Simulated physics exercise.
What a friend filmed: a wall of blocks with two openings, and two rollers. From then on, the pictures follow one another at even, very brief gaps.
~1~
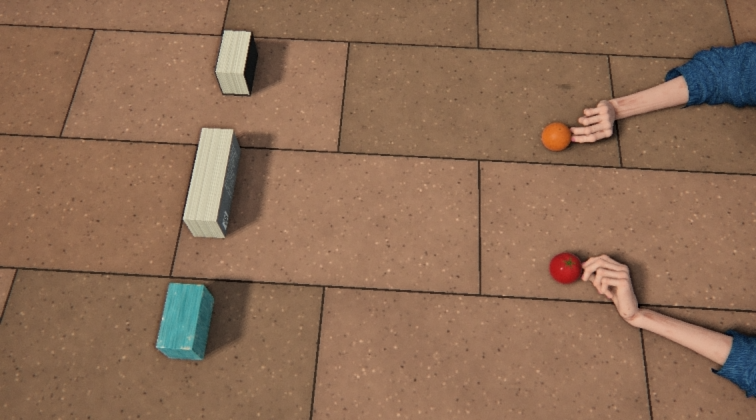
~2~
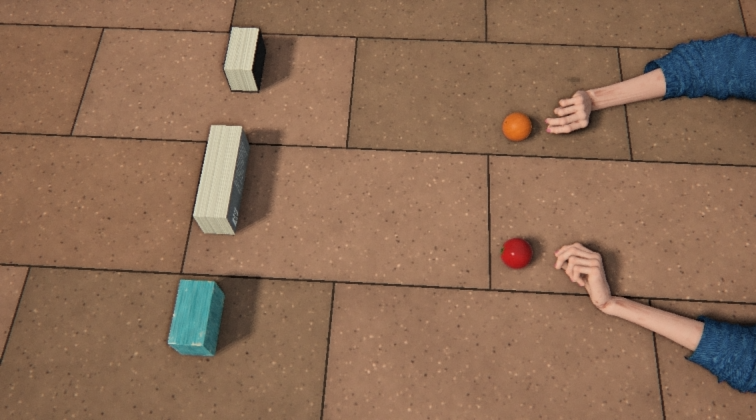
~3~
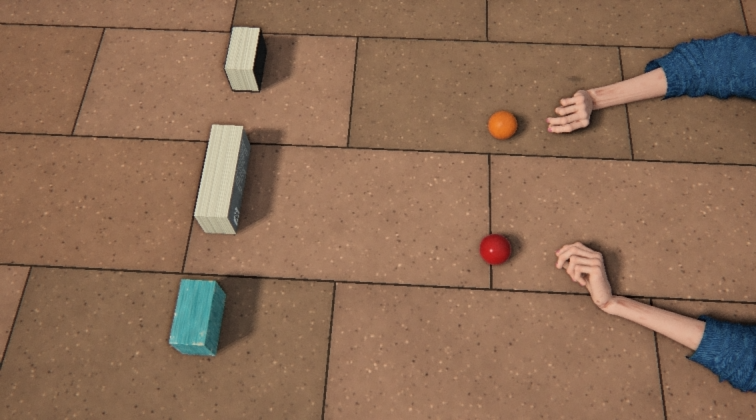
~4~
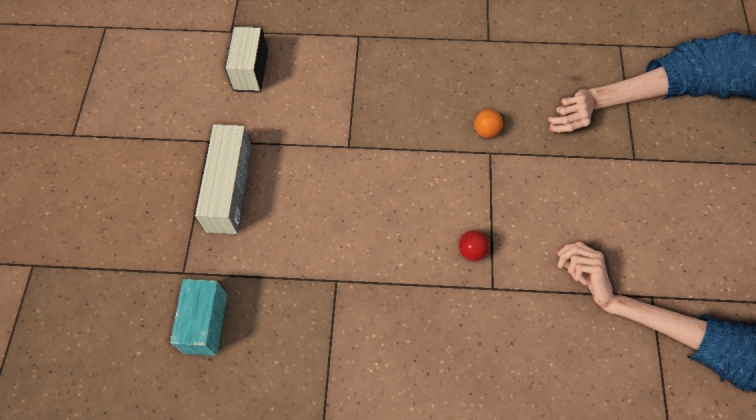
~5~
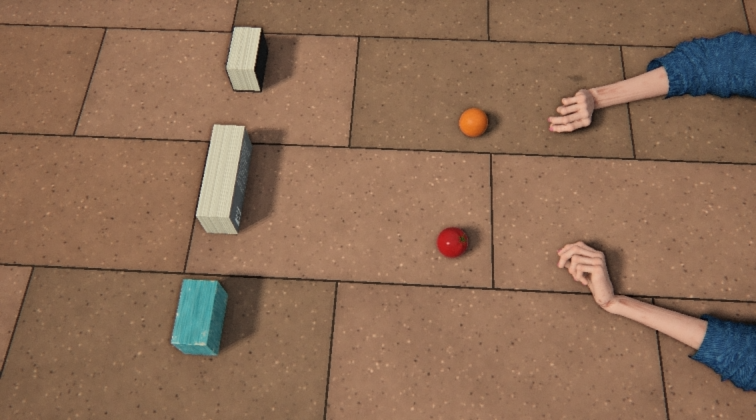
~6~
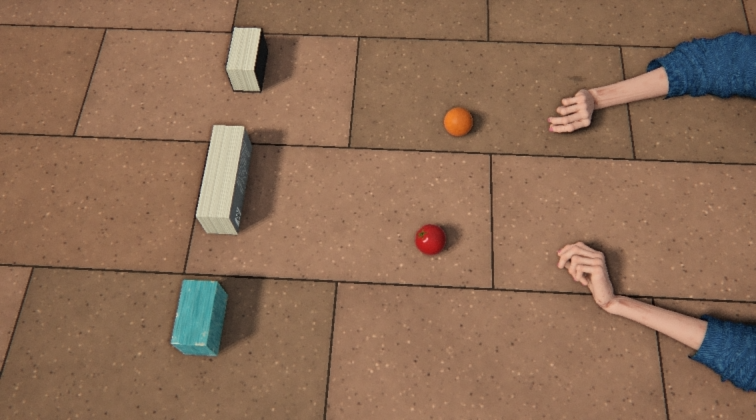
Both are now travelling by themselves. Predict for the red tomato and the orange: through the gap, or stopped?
One by one: Just watch the red tomato hit the blocks, just watch the orange get through.
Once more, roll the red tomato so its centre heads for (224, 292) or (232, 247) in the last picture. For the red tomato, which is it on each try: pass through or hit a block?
It gets blocked, then goes through.
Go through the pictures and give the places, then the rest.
Red tomato (566, 268) under the hand; orange (557, 137) under the hand; turquoise block (187, 322), in the first frame.
Red tomato (516, 253); orange (517, 127), in the second frame.
Red tomato (495, 250); orange (503, 125), in the third frame.
Red tomato (474, 246); orange (489, 123), in the fourth frame.
Red tomato (453, 243); orange (474, 122), in the fifth frame.
Red tomato (431, 240); orange (459, 122); black book (248, 60), in the sixth frame.
Then, 0.28 s after the last picture, red tomato heading on near (282, 218); orange heading on near (355, 114).
Then, 0.80 s after the last picture, red tomato coming back near (269, 197); orange heading on near (171, 102).
Then, 1.24 s after the last picture, red tomato coming back near (279, 183); orange heading on near (24, 92).
By the end, the red tomato hits a block; the orange passes through its gap.
